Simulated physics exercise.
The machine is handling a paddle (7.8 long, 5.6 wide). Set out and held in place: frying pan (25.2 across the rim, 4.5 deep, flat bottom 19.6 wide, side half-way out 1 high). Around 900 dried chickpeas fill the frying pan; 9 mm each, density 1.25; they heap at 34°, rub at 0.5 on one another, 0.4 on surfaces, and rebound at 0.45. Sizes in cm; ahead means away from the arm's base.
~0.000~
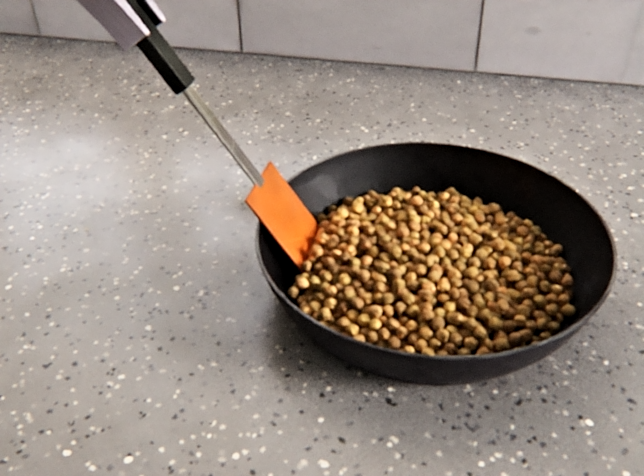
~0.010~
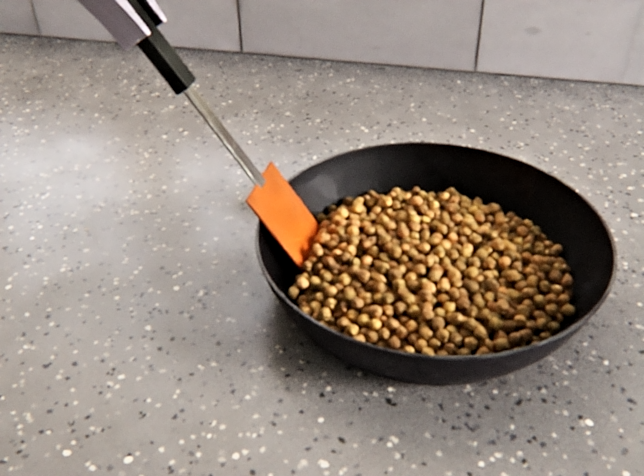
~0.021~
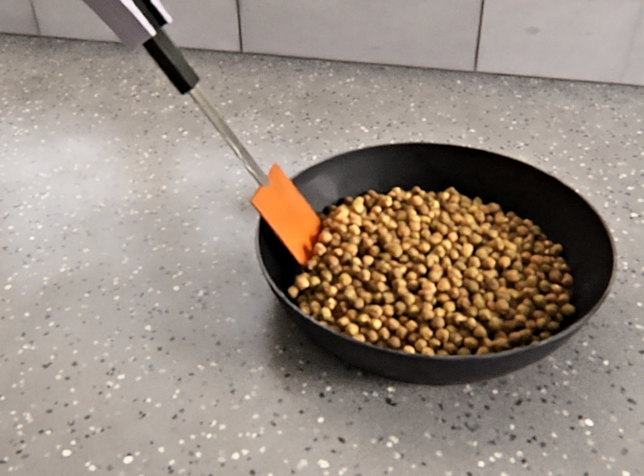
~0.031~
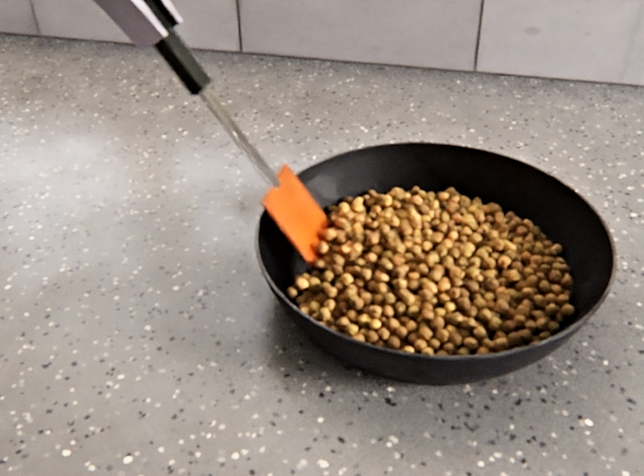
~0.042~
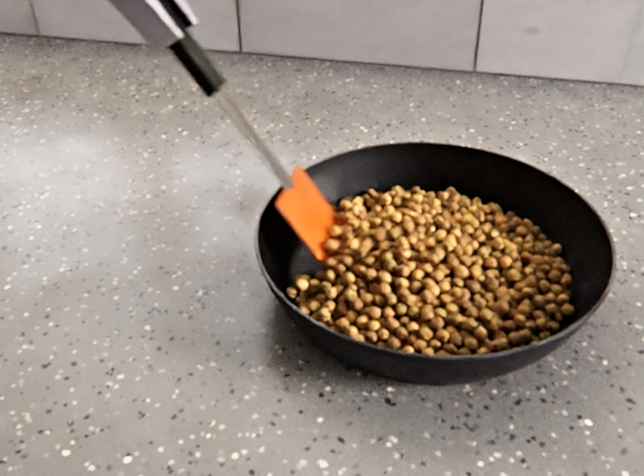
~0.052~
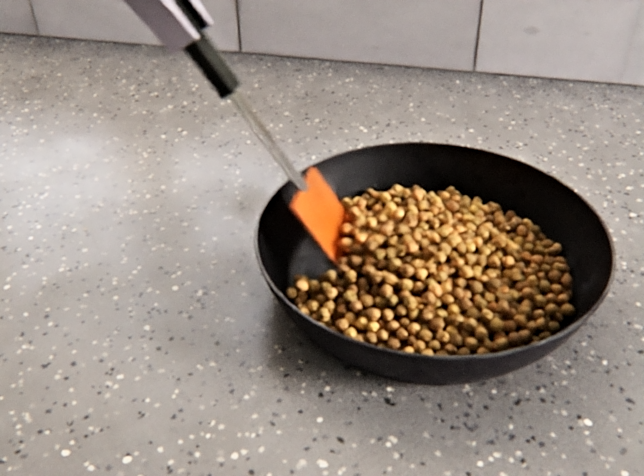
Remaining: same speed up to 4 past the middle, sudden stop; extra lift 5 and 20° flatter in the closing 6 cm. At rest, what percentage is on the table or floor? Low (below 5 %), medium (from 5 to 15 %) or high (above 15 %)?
Answer: Medium; from 5 to 15 % of the dried chickpeas finish on the table or floor.
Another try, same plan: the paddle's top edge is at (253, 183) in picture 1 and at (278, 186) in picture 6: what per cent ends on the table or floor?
Some 0 per cent.
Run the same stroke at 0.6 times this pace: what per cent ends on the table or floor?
Some 0 per cent.
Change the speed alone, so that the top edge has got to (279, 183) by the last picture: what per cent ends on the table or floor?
About 0 per cent.
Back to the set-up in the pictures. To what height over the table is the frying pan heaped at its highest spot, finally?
Some 3.5 cm.
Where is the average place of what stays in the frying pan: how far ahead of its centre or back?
About 2.5 cm ahead.
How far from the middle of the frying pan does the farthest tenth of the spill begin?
Roughly 70 cm.
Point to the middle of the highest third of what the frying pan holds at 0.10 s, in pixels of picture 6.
Near (449, 253).
After 0.08 s, sloping 55°, highest piece 6 above the table; 900 in the frying pan.
After 0.10 s, sloping 48°, highest piece 6 above the table; 900 in the frying pan.
After 0.32 s, sloping 36°, highest piece 7 above the table; 835 in the frying pan, 63 on the table or floor, 2 on the blade or in flight.
After 1.37 s, sloping 36°, highest piece 3 above the table; 835 in the frying pan, 65 on the table or floor.
In the end, 835 in the frying pan, 65 on the table or floor. That is 7 % on the table or floor.
